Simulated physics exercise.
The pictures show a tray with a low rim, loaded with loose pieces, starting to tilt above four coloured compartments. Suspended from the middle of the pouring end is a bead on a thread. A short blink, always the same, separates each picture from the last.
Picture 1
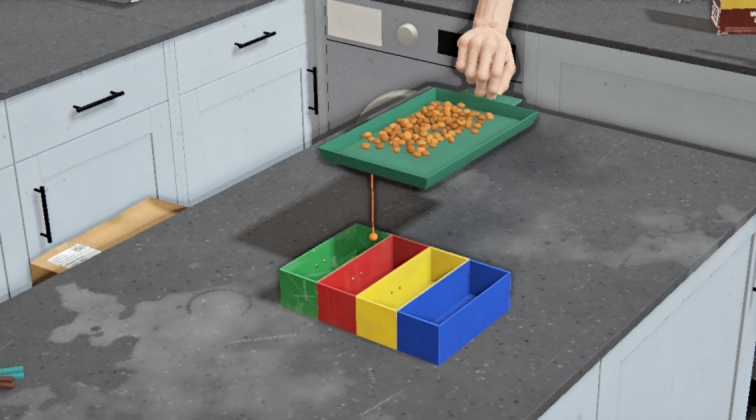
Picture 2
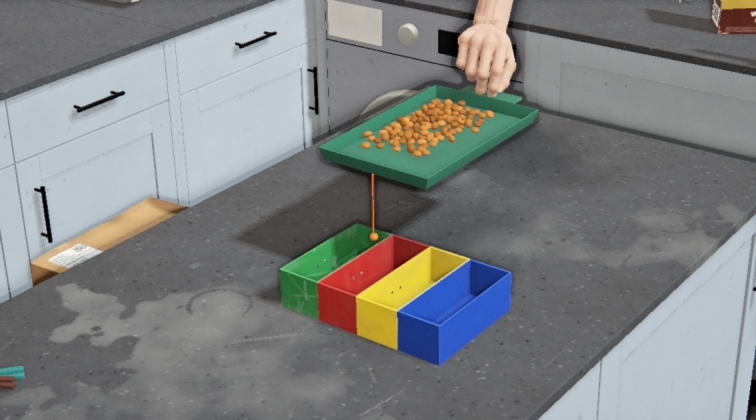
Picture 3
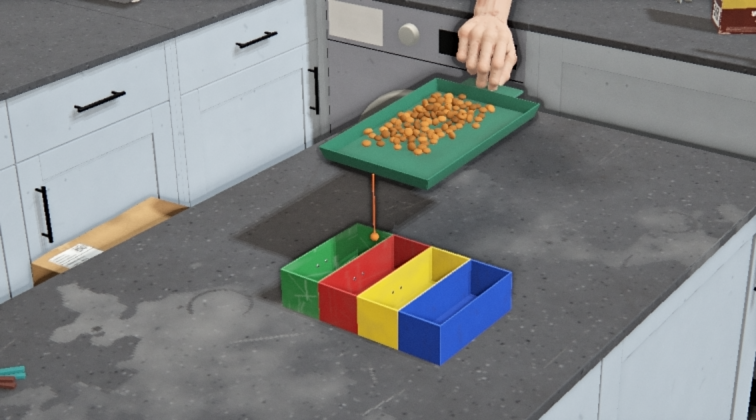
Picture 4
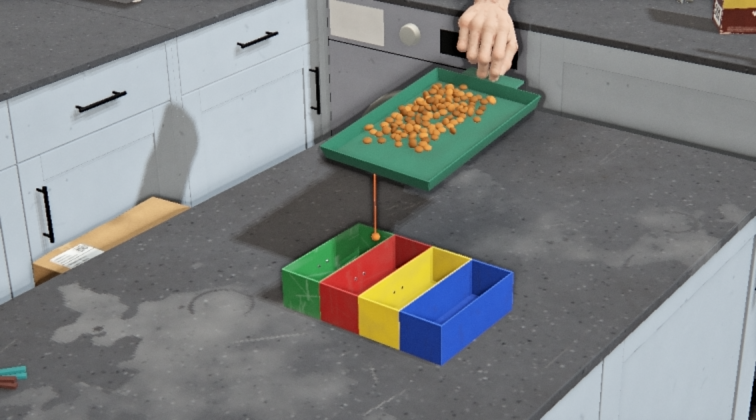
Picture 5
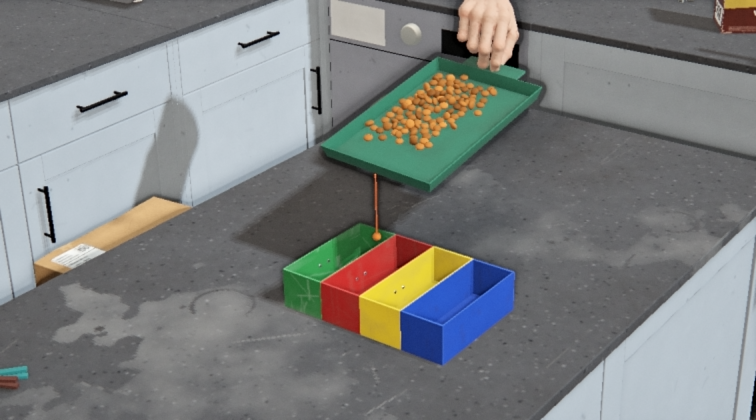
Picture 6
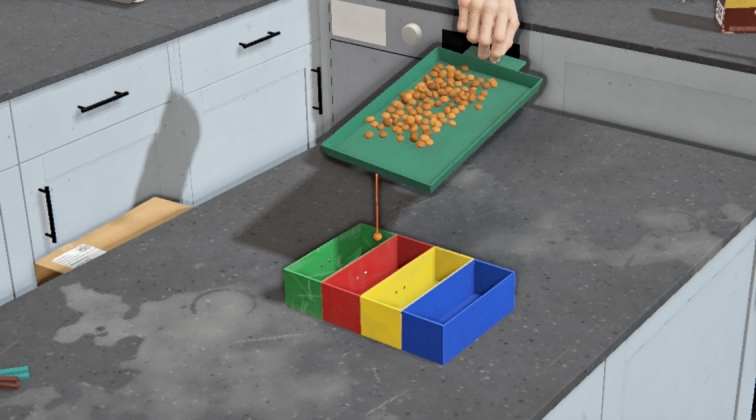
A green tray loaded with small orange pieces tilted gradually as a hand raised its far end, while a bead hung on a thread above the green, red, yellow and blue compartments on the counter.
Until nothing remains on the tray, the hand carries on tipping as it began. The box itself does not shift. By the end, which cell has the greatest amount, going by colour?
By colour, yellow has the most.
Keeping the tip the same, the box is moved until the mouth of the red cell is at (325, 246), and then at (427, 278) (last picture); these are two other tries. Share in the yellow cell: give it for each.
The first gives 10 %, the second 0 %.
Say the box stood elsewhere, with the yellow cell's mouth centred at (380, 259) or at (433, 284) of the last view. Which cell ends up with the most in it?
Run one gives the cell in blue; run two gives the red cell.
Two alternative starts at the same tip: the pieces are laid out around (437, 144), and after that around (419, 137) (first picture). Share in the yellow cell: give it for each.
From the first start you get 60 in a hundred, from the second 60 in a hundred.
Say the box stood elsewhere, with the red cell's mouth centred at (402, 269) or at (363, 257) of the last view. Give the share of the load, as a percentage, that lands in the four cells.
You'd get near 100 percent first and near 100 percent next.
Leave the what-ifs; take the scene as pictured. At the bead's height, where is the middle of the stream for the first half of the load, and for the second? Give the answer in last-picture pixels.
I'd place the first part at (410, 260) and the rest at (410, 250).
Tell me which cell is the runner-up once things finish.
Ranked number two: Red.
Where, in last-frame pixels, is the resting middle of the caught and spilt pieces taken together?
I'd put the middle somewhere around (408, 306).
Soon after the last picture, tray tipped steeply; most on the tray; about a quarter falling or outside the box.
A little later, tray tipped right over; about half on the tray; about a third in the yellow cell; a small part in the red cell; a stray few in the blue cell; a stray few in the green cell; a small part falling or outside the box.
Later still, tray tipped past a quarter turn; about two thirds in the yellow cell; about a third in the red cell; a stray few in the green cell; a stray few in the blue cell.
At rest, tray tipped past a quarter turn; about two thirds in the yellow cell; about a third in the red cell; a stray few in the green cell; a stray few in the blue cell.
